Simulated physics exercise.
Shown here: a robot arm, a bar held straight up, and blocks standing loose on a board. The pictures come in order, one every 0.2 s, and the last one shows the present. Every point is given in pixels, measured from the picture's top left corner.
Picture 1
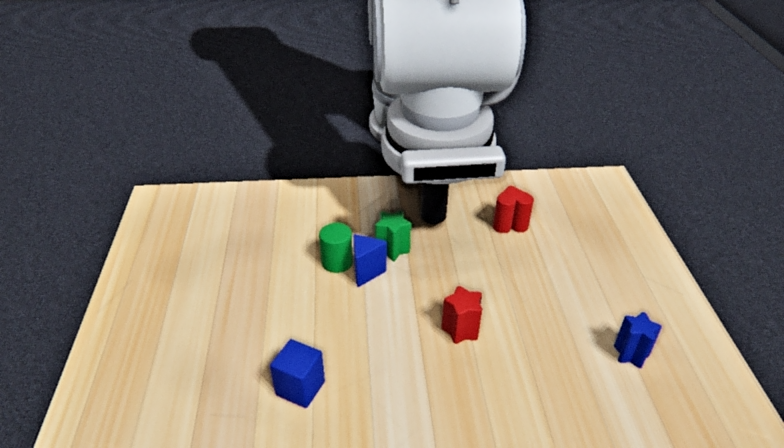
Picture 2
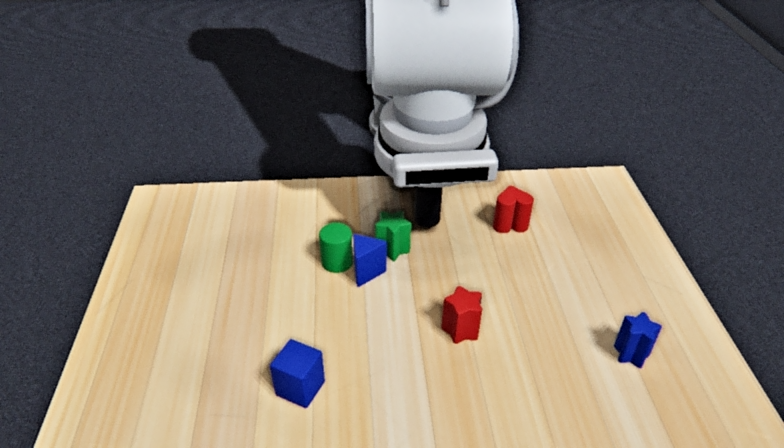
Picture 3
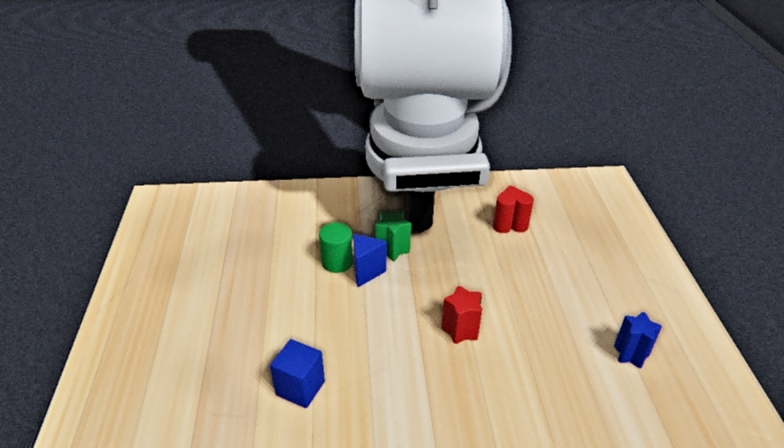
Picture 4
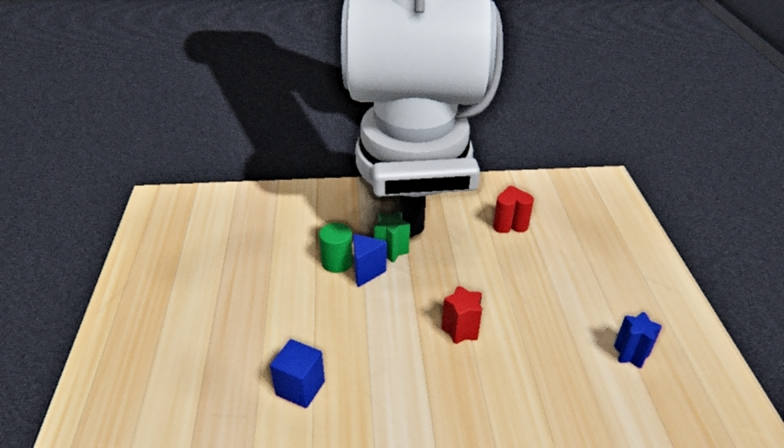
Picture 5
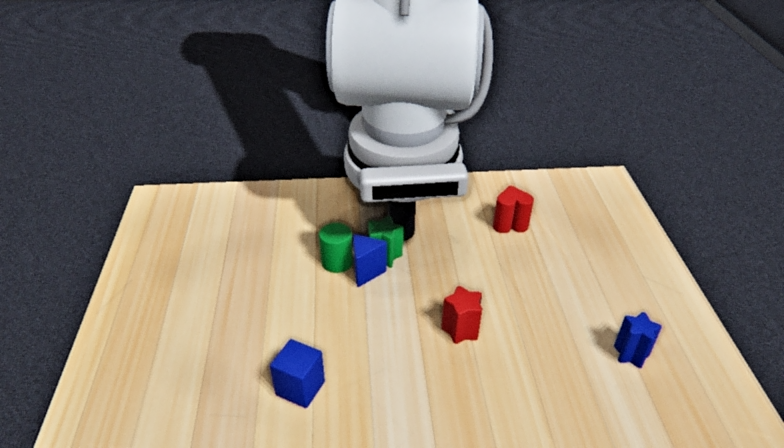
A white robot arm reaches over the far edge of a pale wooden board on a dark floor, seen from above and in front by a still camera. Green round and star-shaped blocks and a blue triangular one cluster beneath it, with two red blocks to the right, a blue star far right and a blue cube near left. The arm slides its upright black bar leftward, nudging the green star slightly left.
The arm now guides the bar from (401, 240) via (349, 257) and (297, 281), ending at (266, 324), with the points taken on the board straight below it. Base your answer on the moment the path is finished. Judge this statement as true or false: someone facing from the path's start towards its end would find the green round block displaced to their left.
False.
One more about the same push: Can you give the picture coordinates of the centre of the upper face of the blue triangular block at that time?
The middle of its top is at (354, 269).
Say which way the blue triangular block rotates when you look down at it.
Seen from above, its turn is counter-clockwise.
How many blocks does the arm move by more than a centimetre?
Put simply, three or more blocks are moved more than 1 cm.
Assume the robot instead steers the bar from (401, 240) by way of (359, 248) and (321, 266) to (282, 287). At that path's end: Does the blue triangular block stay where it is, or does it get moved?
The blue triangular block changes place.
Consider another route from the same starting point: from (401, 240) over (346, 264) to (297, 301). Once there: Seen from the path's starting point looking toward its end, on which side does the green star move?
Facing from start to end, it shifts left.
What follows on the original path. One third of the way, bar at (348, 250); green round block at (318, 238); blue triangular block at (354, 266), turned 50° anticlockwise; green star at (347, 246), turned 55° anticlockwise.
Two thirds of the way, bar at (296, 273); green round block at (261, 257); blue triangular block at (354, 269), turned 55° anticlockwise; green star at (336, 252), turned 95° anticlockwise.
At the end, bar at (265, 316); blue four-sided block still; green round block at (243, 265); blue triangular block at (354, 269), turned 55° anticlockwise; green star at (336, 252), turned 95° anticlockwise.
